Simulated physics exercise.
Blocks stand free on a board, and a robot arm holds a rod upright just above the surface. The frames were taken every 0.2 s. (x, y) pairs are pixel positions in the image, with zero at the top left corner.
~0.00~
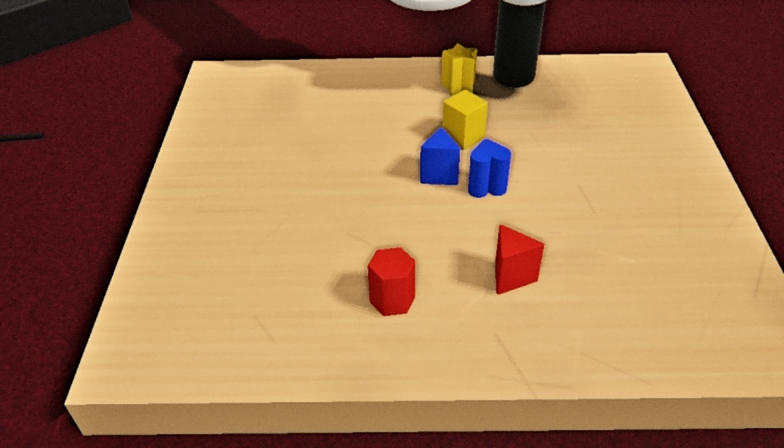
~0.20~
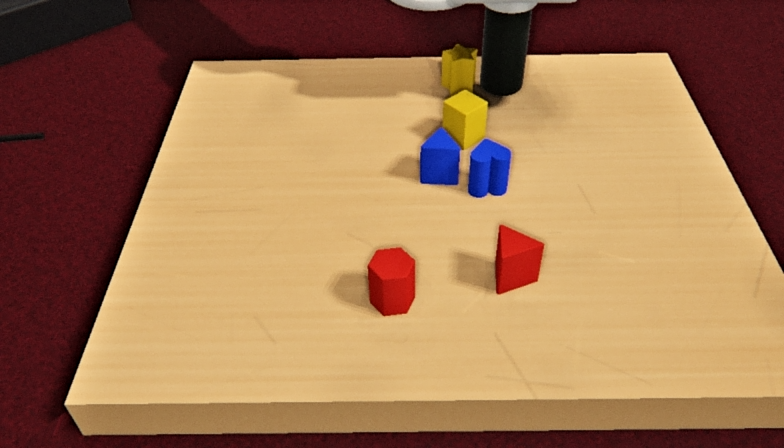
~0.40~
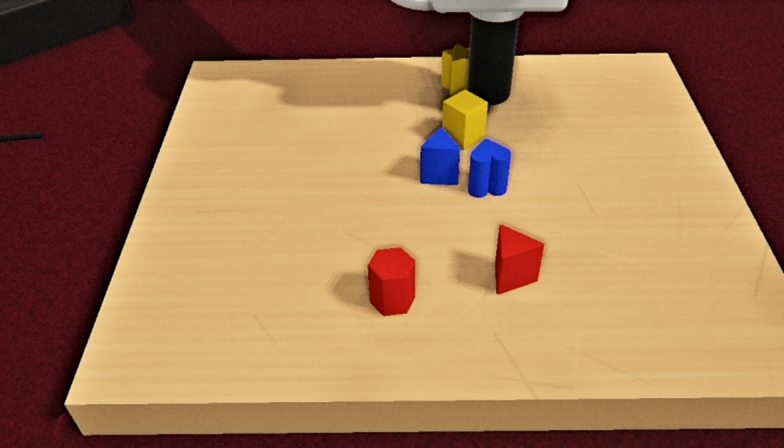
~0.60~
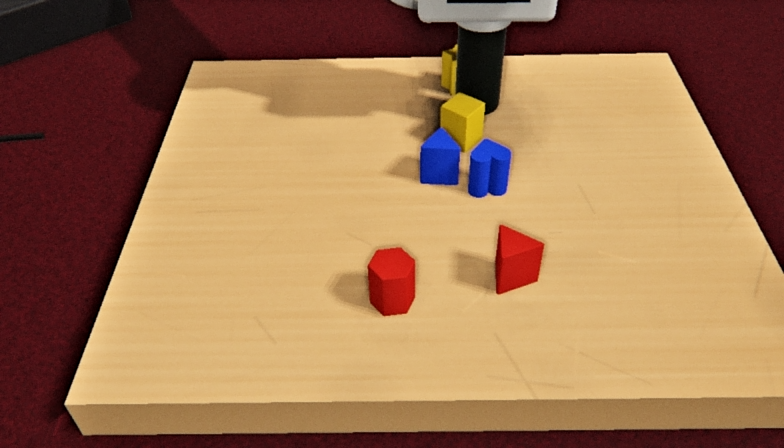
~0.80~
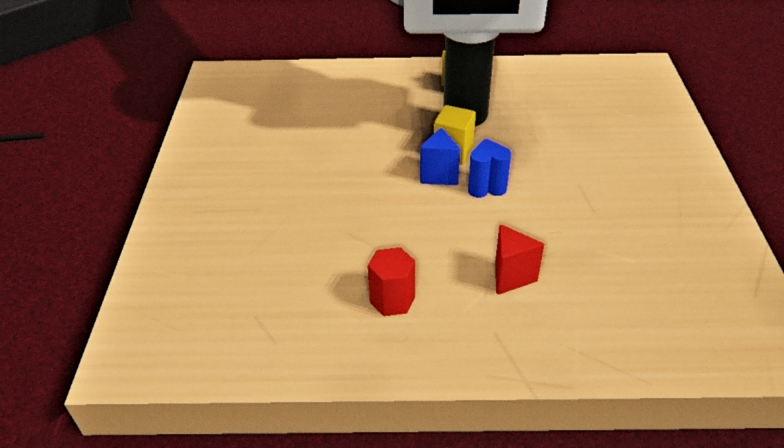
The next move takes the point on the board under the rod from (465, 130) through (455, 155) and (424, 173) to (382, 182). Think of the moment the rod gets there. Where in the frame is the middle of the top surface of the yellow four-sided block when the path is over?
At roughly (398, 171).
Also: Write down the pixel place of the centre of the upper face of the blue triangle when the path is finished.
Its top middle will sit at (418, 188).
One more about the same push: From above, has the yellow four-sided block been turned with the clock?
I believe not.
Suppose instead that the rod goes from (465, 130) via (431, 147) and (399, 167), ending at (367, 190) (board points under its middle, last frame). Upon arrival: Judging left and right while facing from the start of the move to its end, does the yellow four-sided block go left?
Yes, I think so.
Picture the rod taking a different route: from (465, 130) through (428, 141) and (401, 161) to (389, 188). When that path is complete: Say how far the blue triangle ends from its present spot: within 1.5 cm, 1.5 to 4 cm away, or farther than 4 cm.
The best fit is over 4 cm.
On the path given first. One third of the way, rod at (456, 141); blue triangle at (430, 161), turned 25° anticlockwise; yellow four-sided block at (439, 142), turned 15° clockwise.
Two thirds of the way, rod at (422, 159); blue triangle at (421, 184), turned 60° anticlockwise; yellow four-sided block at (413, 163), turned 15° anticlockwise.
At the end, rod at (382, 168); blue triangle at (418, 188), turned 80° anticlockwise; yellow four-sided block at (398, 171), turned 40° anticlockwise; blue heart-shaped block in place.
